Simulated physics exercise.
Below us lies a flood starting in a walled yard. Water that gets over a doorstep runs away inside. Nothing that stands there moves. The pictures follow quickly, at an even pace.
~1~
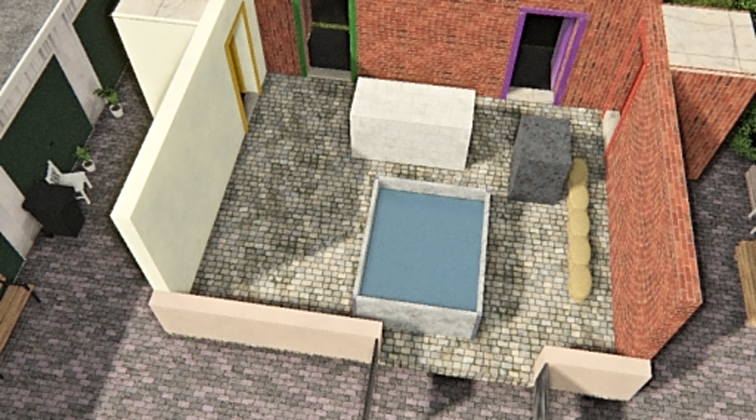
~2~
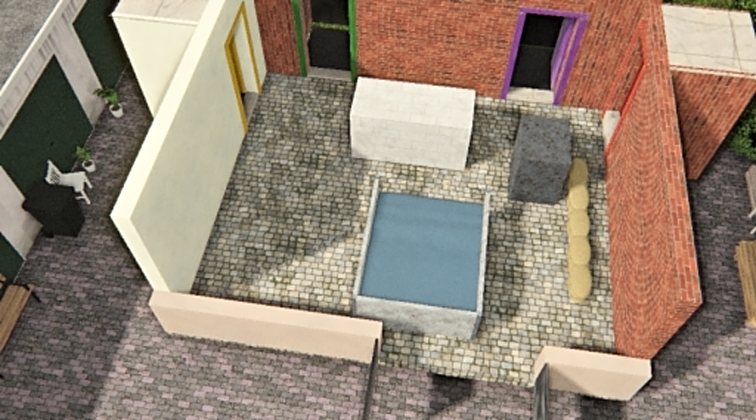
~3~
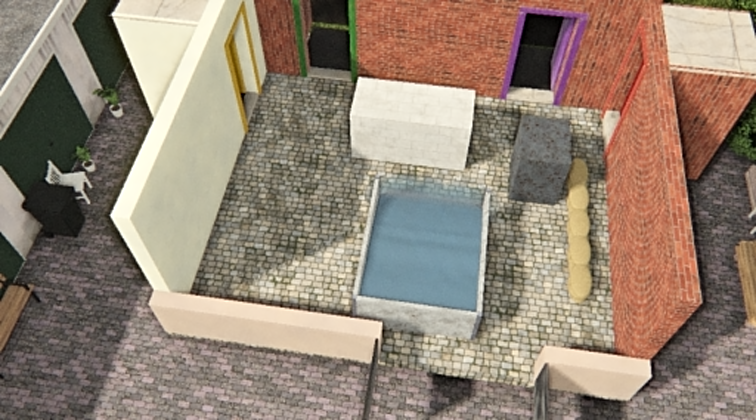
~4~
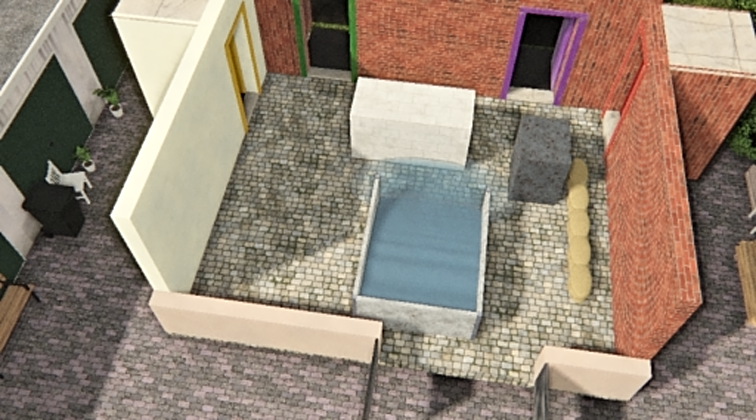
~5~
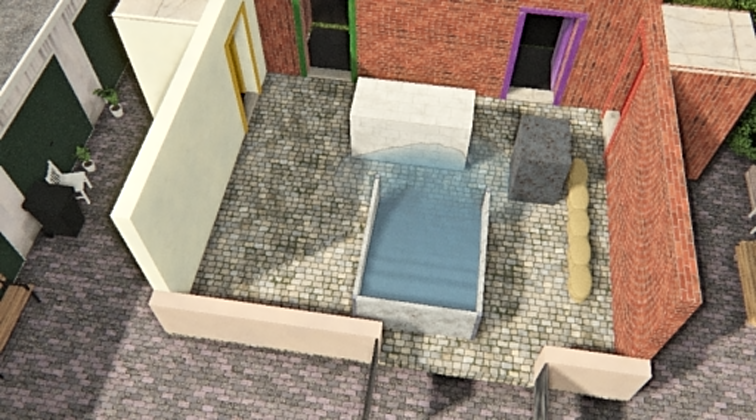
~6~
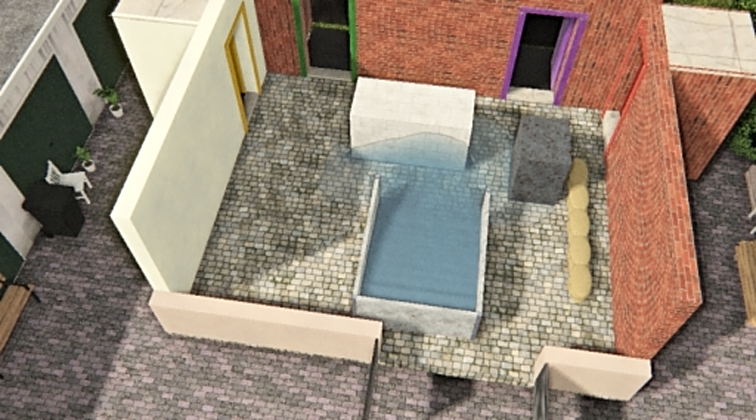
A walled yard holds a water tank whose far side opens, and water spreads toward a white block.
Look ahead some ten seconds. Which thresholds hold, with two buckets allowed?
In the end: The red door stays under that; the purple door takes more than that; the green door takes more than that; the yellow door takes more than that.
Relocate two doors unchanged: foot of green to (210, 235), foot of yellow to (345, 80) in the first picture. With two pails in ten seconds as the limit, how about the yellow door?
Yellow door passes that mark.
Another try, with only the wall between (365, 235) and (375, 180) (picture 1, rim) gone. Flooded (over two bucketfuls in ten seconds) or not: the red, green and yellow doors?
Red door lets less in, green door is over, yellow door passes that mark.
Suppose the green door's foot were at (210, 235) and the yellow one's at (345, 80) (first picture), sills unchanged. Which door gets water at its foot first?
It is the door marked purple.
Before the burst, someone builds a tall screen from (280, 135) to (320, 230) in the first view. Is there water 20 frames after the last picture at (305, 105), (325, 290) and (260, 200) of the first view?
In turn: Under water, flooded, dry.
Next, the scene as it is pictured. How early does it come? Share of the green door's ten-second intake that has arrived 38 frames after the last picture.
Close to 65 %.
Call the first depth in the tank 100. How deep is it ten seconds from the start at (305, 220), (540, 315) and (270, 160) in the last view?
About 4, 8 and 10 per cent.
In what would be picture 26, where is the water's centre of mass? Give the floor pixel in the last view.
Near (398, 199).
A moment on, water covers 30 % of the floor; the red door not reached, the purple door under two buckets in, the green door not reached, the yellow door not reached.
Next, water covers 50 % of the floor; the red door wet at the sill, nothing in, the purple door far over two buckets in, the green door not reached, the yellow door under two buckets in.
Then, water covers 75 % of the floor; the red door wet at the sill, nothing in, the purple door far over two buckets in, the green door wet at the sill, nothing in, the yellow door over two buckets in.
Later, water covers 95 % of the floor; the red door wet at the sill, nothing in, the purple door far over two buckets in, the green door over two buckets in, the yellow door far over two buckets in.
In the end, water covers 95 % of the floor; the red door wet at the sill, nothing in, the purple door far over two buckets in, the green door over two buckets in, the yellow door far over two buckets in.
